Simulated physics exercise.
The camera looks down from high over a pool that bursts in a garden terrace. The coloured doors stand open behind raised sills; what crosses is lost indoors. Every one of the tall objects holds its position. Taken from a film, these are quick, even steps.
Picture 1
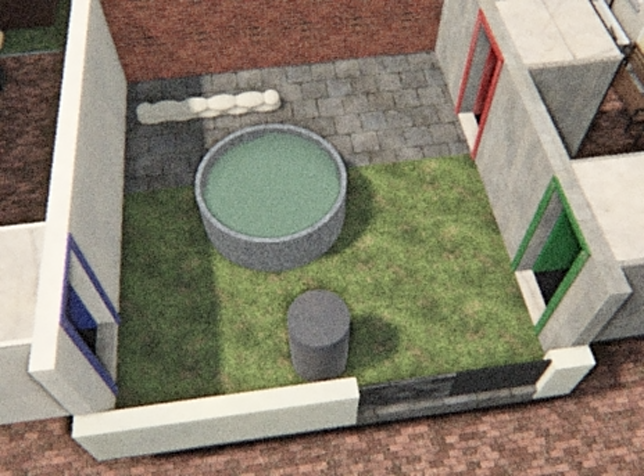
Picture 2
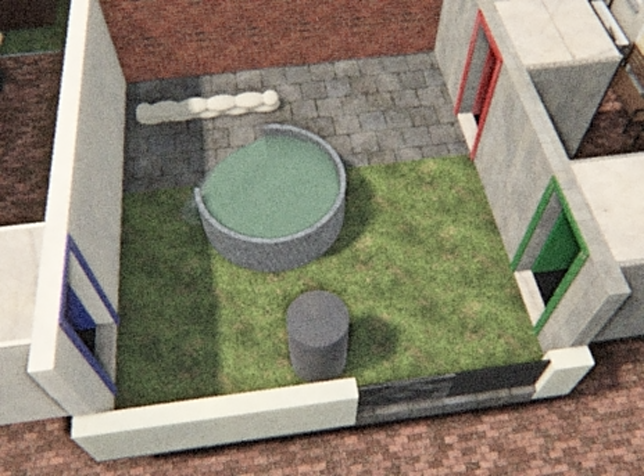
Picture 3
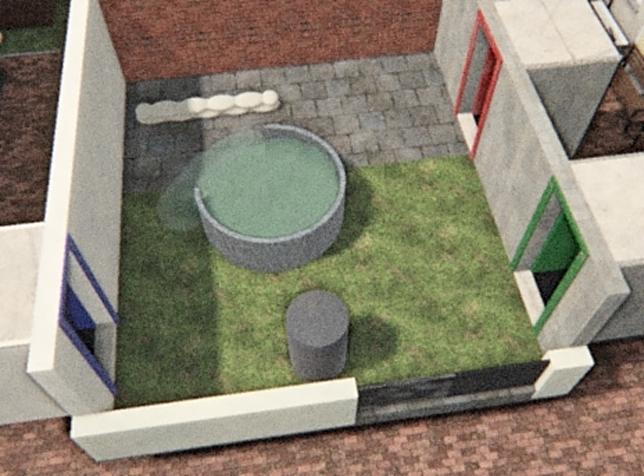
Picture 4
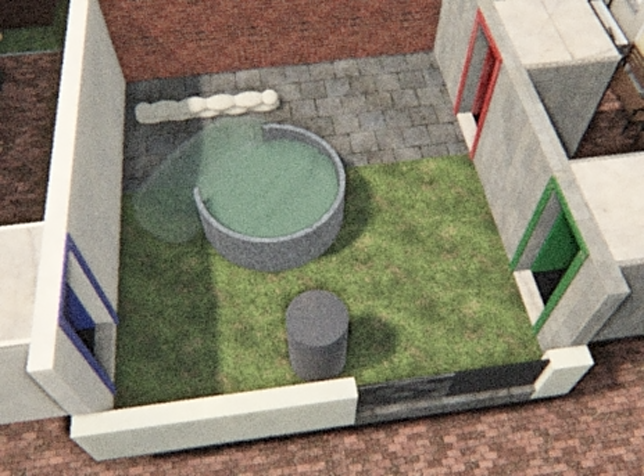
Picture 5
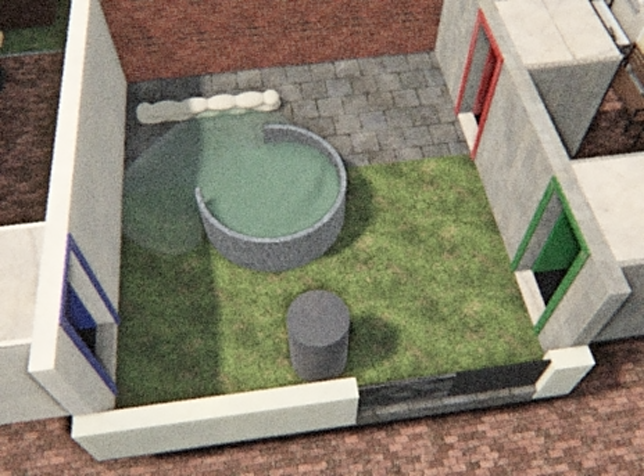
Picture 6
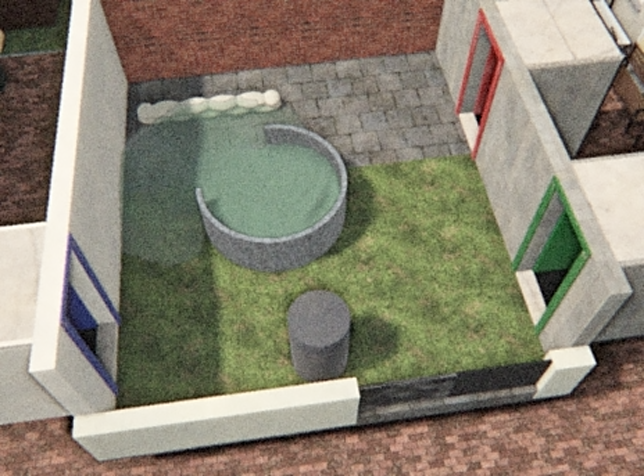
Water in a round grey pool poured out through a gap that opened on its left side, then spread in a thin sheet over the grass and paving toward the left wall near the blue door.
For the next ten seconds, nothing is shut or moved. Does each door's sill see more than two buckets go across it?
The sill of the blue door does not. The sill of the green door does not. The sill of the red door does.
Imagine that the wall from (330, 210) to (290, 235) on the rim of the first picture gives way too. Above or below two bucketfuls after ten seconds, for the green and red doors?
Note: Green door crosses the line, red door misses the line.
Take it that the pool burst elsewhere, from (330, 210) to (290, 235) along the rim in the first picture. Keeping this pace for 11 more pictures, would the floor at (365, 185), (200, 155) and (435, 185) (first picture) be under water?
Listed order gives left alone; left alone; left alone.
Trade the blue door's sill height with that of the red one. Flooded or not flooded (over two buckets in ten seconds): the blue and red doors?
Blue door overflows; red door stays within bounds.
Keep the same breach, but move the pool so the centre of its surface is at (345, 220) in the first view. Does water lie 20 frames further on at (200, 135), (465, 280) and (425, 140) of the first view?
The three spots read swamped, left dry, left dry.
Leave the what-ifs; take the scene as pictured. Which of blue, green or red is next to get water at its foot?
Answer: The one in blue.
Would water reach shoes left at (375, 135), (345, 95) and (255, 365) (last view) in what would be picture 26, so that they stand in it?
Taking them as listed, they are waterlogged, waterlogged and spared.
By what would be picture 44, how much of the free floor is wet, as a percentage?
Around 80 percent.
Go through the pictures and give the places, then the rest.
The first frame shows the pool at (271, 183) is whole and still.
In the second frame, the front is at a hidden place, out from the gap on the pool's far side.
In the third frame, water pours out on the pool's far side and has run to (165, 218).
In the fourth frame, the front is at (145, 220), out from the gap on the pool's far side.
In the fifth frame, water pours out on the pool's far side and has run to (122, 223).
In the sixth frame, the front is at (122, 246), out from the gap on the pool's far side.
A moment on, water covers 25 % of the floor; the blue door not reached, the green door not reached, the red door not reached.
Next, water covers 35 % of the floor; the blue door not reached, the green door not reached, the red door not reached.
Then, water covers 60 % of the floor; the blue door wet at the sill, nothing in, the green door not reached, the red door not reached.
Later, water covers 80 % of the floor; the blue door wet at the sill, nothing in, the green door not reached, the red door over two buckets in.
In the end, water covers 95 % of the floor; the blue door wet at the sill, nothing in, the green door wet at the sill, nothing in, the red door over two buckets in.
